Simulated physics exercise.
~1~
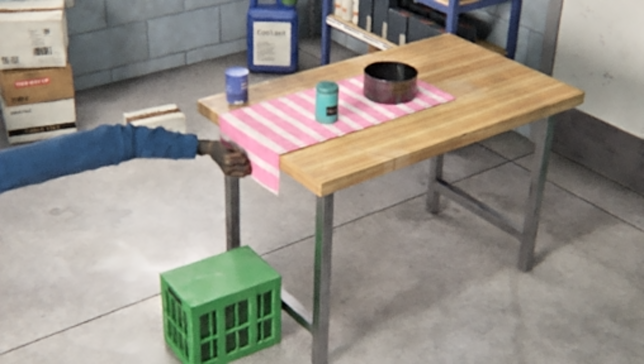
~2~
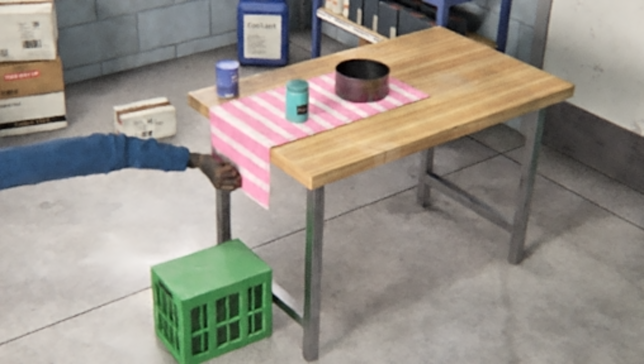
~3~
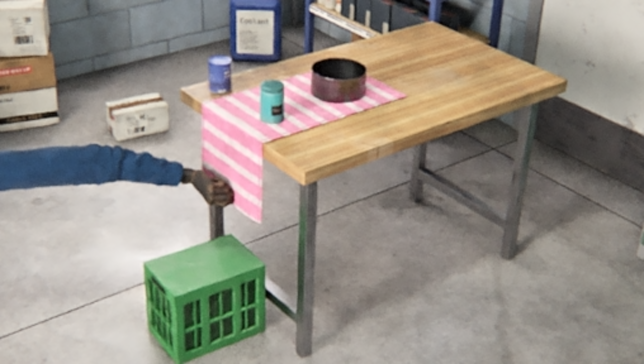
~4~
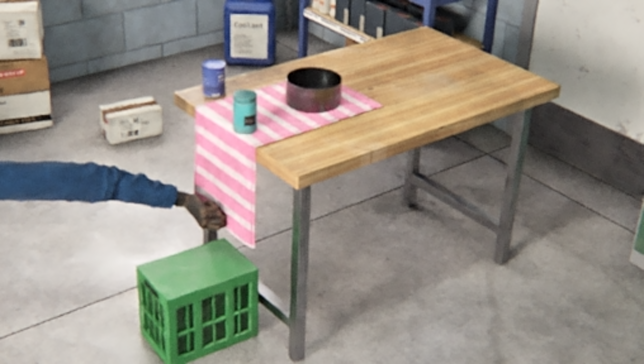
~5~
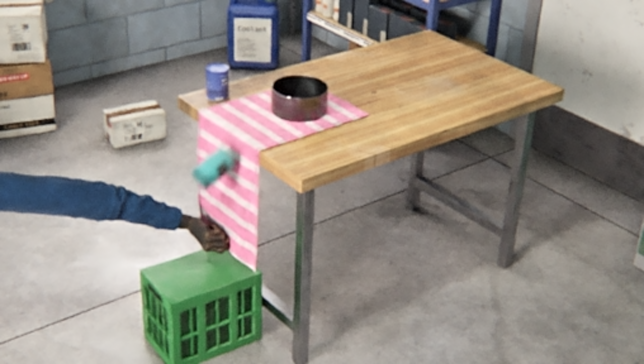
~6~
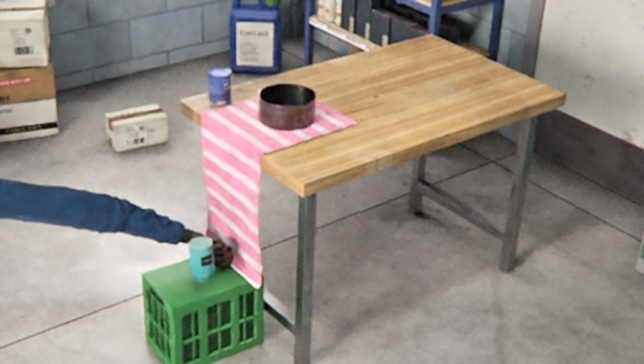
We see a hand pull a pink striped scarf down over the end of a workbench, carrying a turquoise jar and a pot leftward. The jar tumbles off toward the green crate below, while the pot and the blue tin remain on the workbench as the hem reaches the crate.
